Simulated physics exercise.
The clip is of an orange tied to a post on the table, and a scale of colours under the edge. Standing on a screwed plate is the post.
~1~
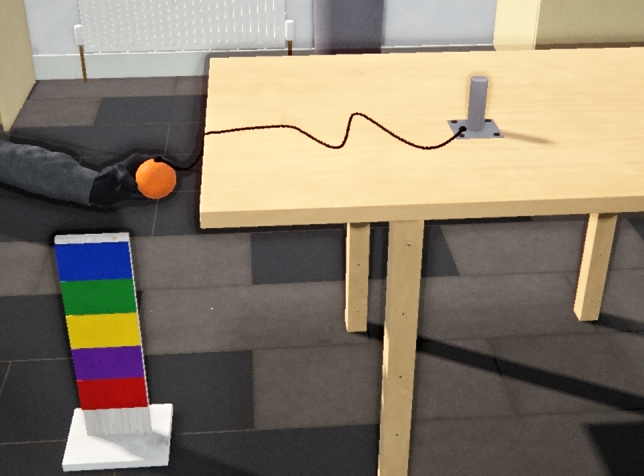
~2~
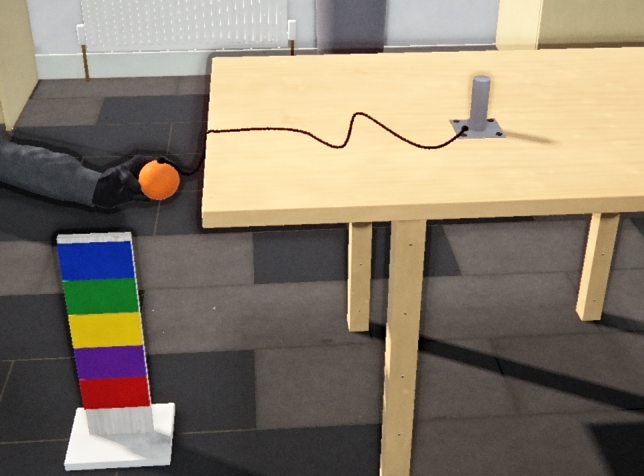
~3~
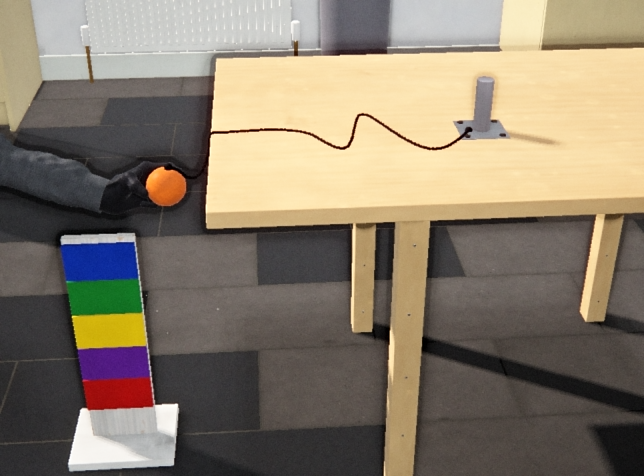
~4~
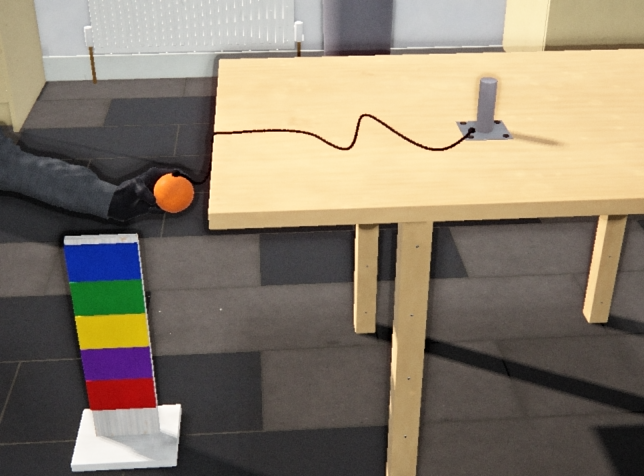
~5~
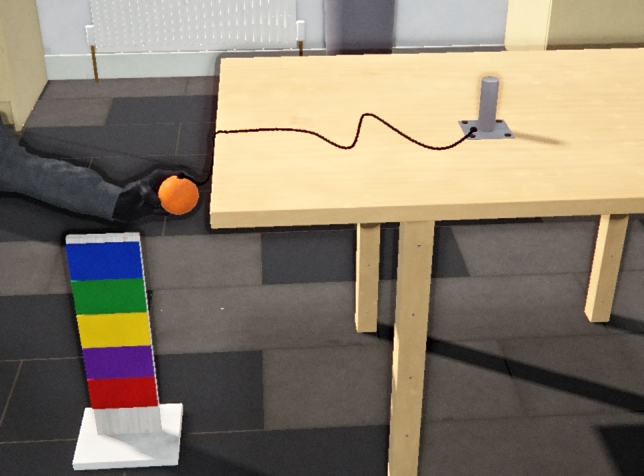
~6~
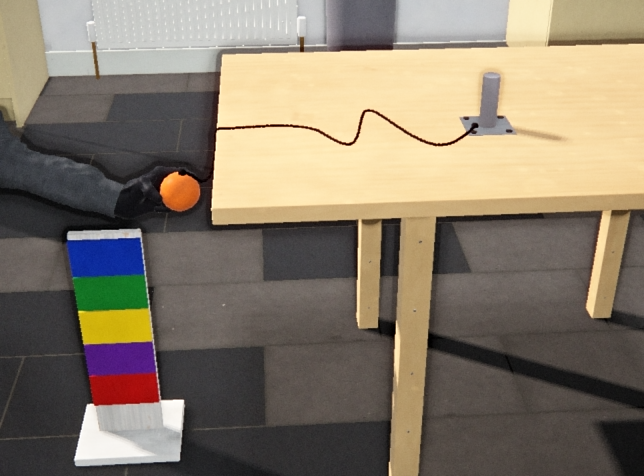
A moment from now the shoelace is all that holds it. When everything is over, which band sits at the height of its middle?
The purple one.
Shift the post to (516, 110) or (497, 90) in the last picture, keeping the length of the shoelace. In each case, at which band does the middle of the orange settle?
First case: Yellow. Second case: Yellow.
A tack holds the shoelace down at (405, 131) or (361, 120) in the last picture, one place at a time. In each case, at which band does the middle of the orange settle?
First try yellow, second try green.
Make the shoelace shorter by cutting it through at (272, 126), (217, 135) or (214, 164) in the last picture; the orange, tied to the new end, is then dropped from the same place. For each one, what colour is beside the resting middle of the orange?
Blue; green; yellow.
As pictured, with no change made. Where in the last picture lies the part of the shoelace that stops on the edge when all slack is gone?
The point at (354, 142).
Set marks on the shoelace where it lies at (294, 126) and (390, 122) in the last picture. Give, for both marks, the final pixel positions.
(222, 212) and (337, 130), approximately.
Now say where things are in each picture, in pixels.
The first picture shows orange (156, 179); blue (94, 263); green (99, 298); yellow (104, 332); purple (108, 364); red (113, 395).
The second picture shows orange (159, 180); shoelace through (446, 144) (384, 127) (350, 132) (308, 134) (224, 131).
The third picture shows orange (166, 186).
The fourth picture shows orange (174, 193); shoelace through (453, 146) (391, 129) (356, 133) (315, 136) (231, 133).
The fifth picture shows orange (178, 195).
The sixth picture shows orange (180, 192); shoelace through (456, 141) (394, 124) (359, 128) (318, 131) (234, 128).
A little later, orange near (255, 339); level with purple.
Next, orange near (225, 356); level with purple.
When it is over, orange near (234, 354); level with purple. The purple one.
